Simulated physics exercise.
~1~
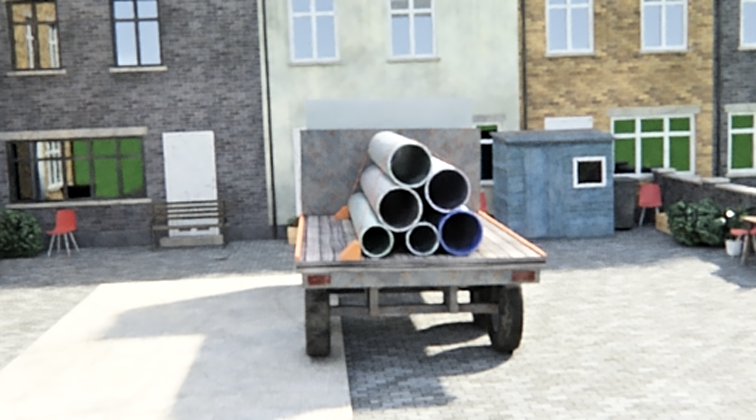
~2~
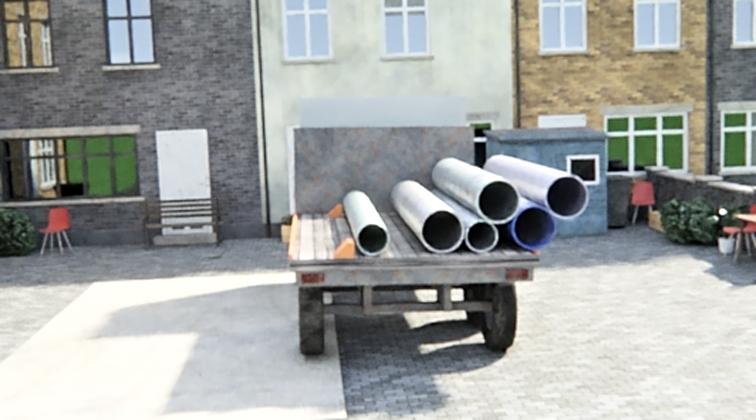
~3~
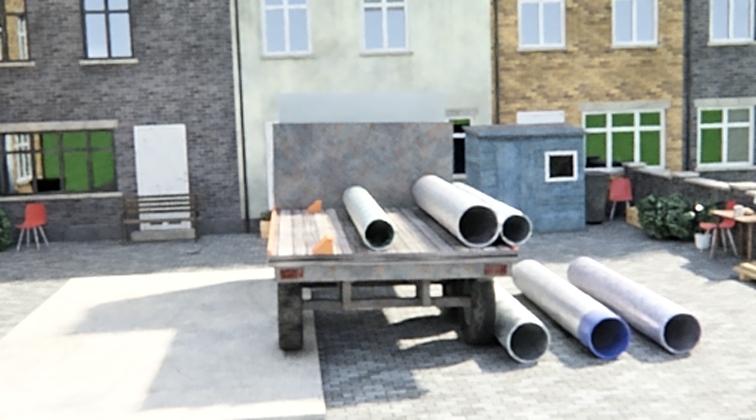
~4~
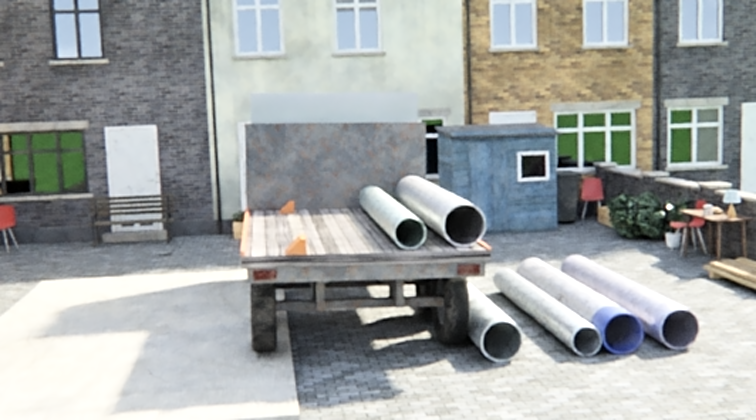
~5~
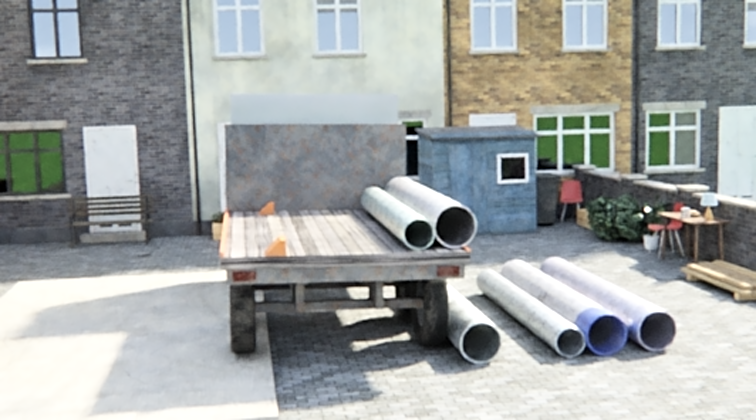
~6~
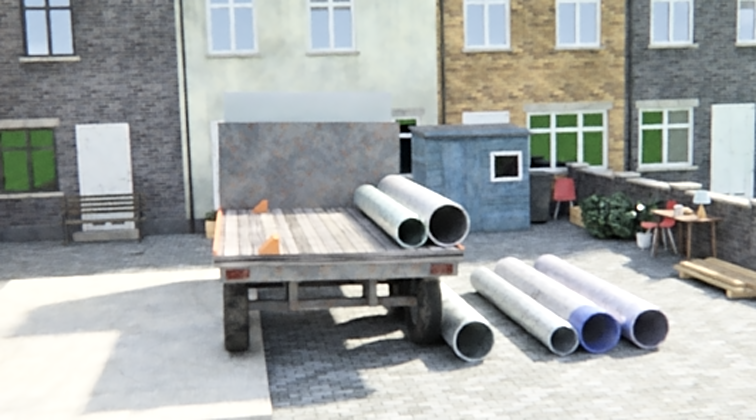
We see six steel pipes stacked on the back of a flatbed lorry, one of them blue, before the pile collapses and spreads to the right. Four roll off the right side, the blue one included, and come to rest on the paving, leaving two on the deck.
